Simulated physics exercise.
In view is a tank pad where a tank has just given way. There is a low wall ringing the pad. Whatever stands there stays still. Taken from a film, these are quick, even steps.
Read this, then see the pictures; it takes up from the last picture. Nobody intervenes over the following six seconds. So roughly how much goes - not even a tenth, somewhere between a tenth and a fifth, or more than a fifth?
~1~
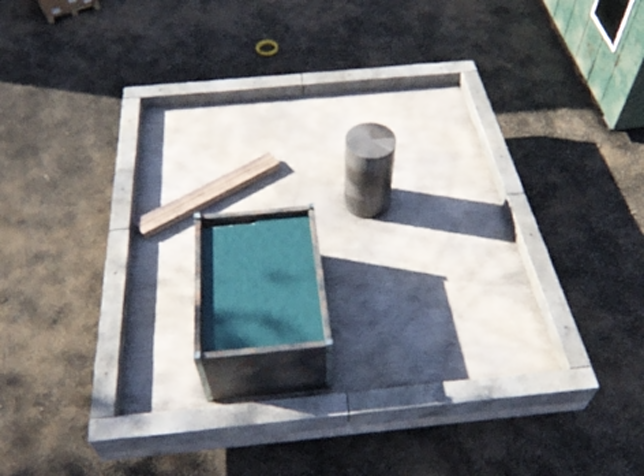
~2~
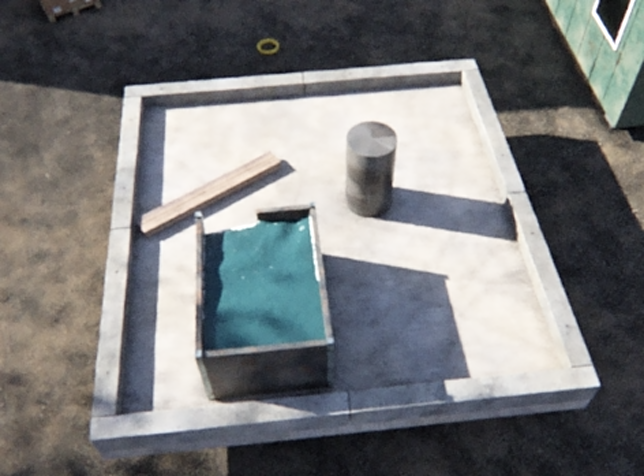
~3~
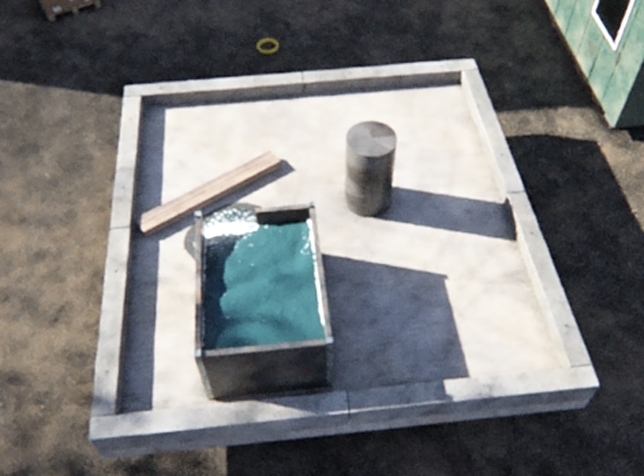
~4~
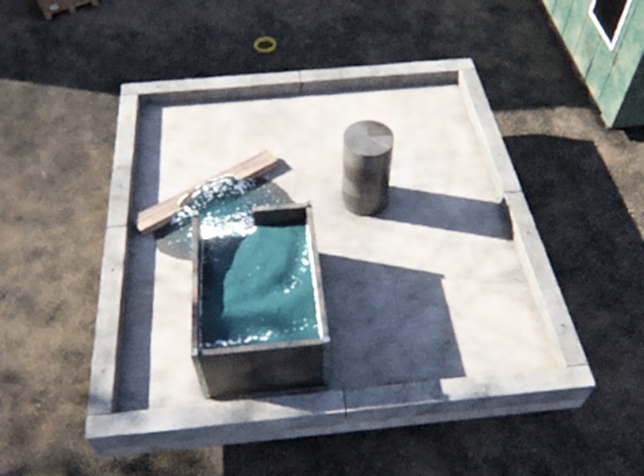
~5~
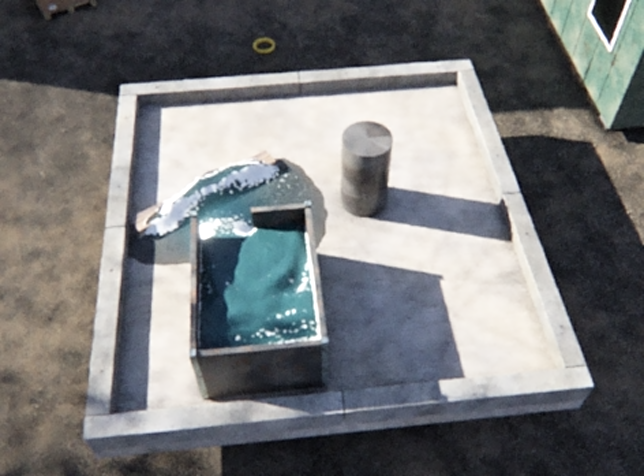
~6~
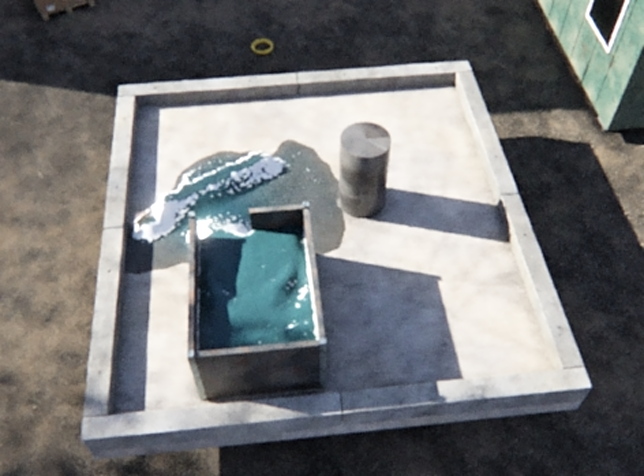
The water that escapes is below a tenth.
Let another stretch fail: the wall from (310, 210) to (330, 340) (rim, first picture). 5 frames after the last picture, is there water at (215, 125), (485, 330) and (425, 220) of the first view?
Spared, soaked, soaked.
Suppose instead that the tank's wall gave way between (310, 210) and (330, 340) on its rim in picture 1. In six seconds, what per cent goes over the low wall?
My estimate is near 20 percent.
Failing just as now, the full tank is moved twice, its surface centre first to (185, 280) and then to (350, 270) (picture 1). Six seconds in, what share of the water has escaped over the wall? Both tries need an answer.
In turn: Around 8 and 4 per cent.
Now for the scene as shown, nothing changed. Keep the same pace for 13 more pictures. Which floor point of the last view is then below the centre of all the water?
I'd say near (252, 220).
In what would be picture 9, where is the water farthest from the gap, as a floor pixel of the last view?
Somewhere close to (340, 107).
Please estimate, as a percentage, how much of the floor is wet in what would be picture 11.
It should be close to 45 %.
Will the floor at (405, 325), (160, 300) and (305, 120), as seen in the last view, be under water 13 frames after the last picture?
First spot high and dry, second spot swamped, third spot swamped.
A moment on, water covers 30 % of the floor; the low wall has let 0 % over.
Next, water covers 35 % of the floor; the low wall has let 0 % over.
Then, water covers 50 % of the floor; the low wall has let 1 % over.
Later, water covers 55 % of the floor; the low wall has let 3 % over.
In the end, water covers 70 % of the floor; the low wall has let 3 % over.
